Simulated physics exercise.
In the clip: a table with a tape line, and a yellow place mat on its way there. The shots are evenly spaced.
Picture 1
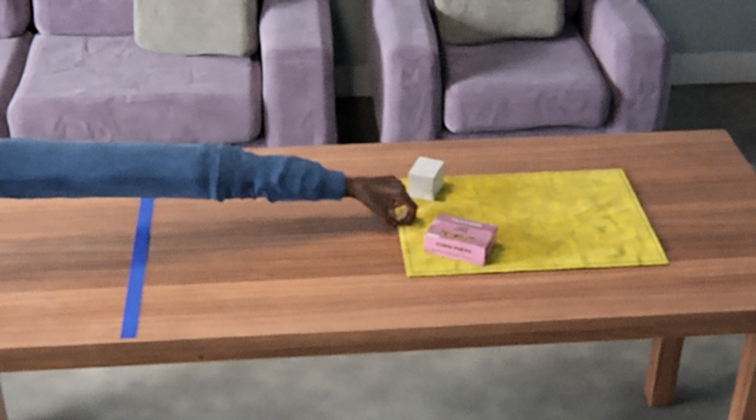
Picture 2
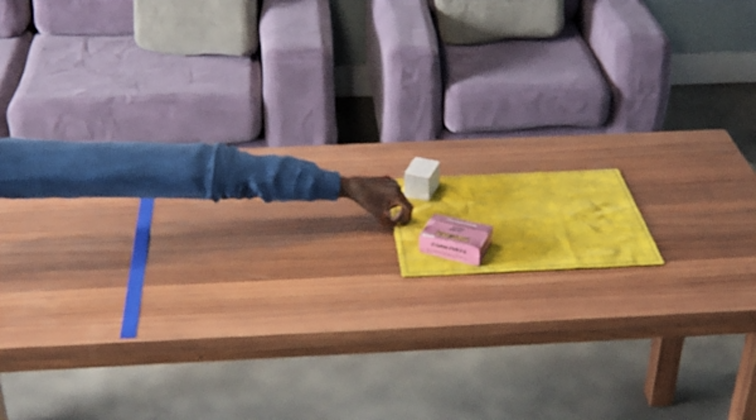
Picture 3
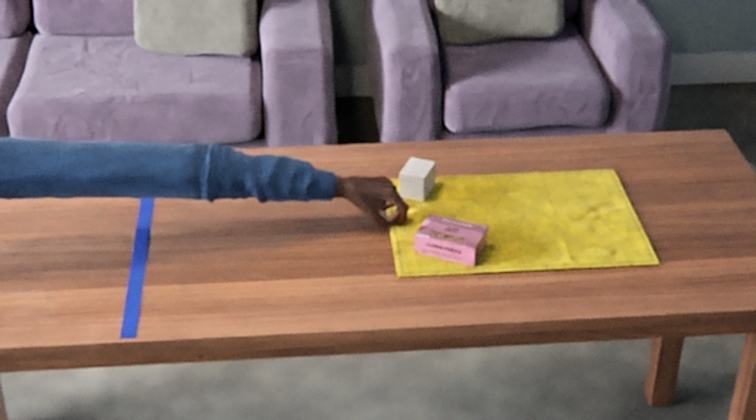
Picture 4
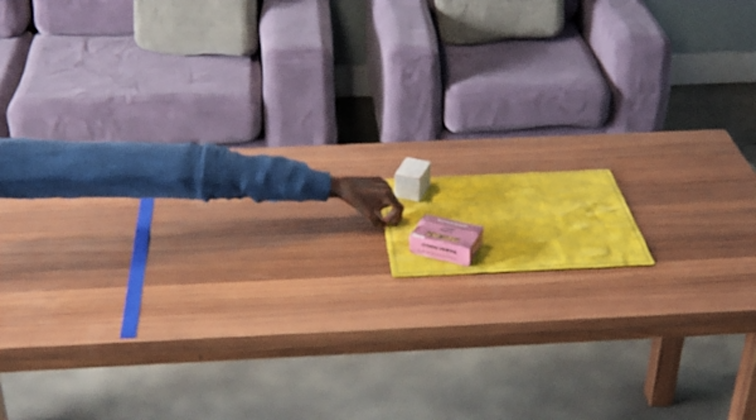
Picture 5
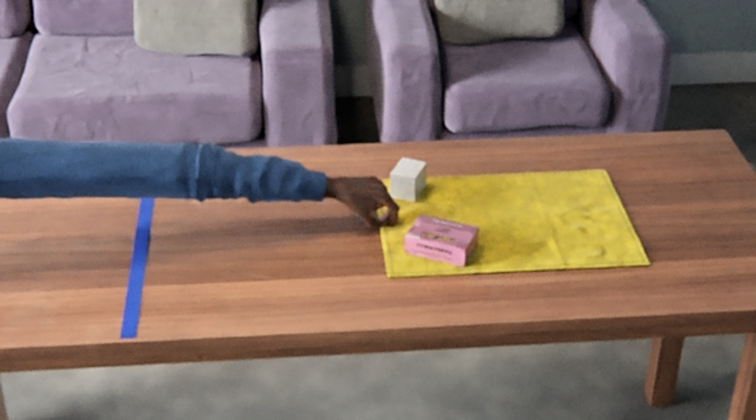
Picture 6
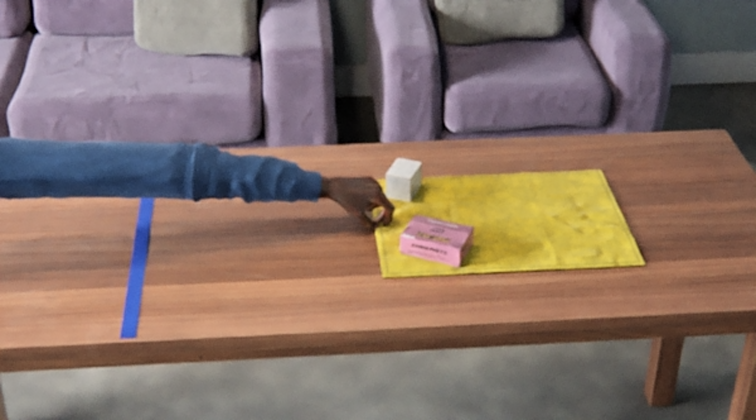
A hand in a blue sleeve gripped the edge of a yellow place mat and slowly dragged it a little to the left across a wooden table, carrying a white block and a pink packet along.
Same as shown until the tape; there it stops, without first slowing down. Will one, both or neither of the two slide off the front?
Result: The white block holds on, the pink packet holds on.
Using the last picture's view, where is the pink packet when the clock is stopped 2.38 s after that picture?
Position at that moment: Near (205, 251).
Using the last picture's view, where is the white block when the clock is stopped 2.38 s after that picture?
It is somewhere near (188, 189).
Then, 2.38 s on from there, hem at the tape; white block on the cloth near (189, 189); pink packet on the cloth near (205, 251).
Then, 2.49 s on from there, hem at the tape; white block on the cloth near (183, 189); pink packet on the cloth near (200, 251).
In the end, hem at the tape; white block on the cloth near (183, 189); pink packet on the cloth near (200, 251). The white block remains aboard and the pink packet keeps its seat.
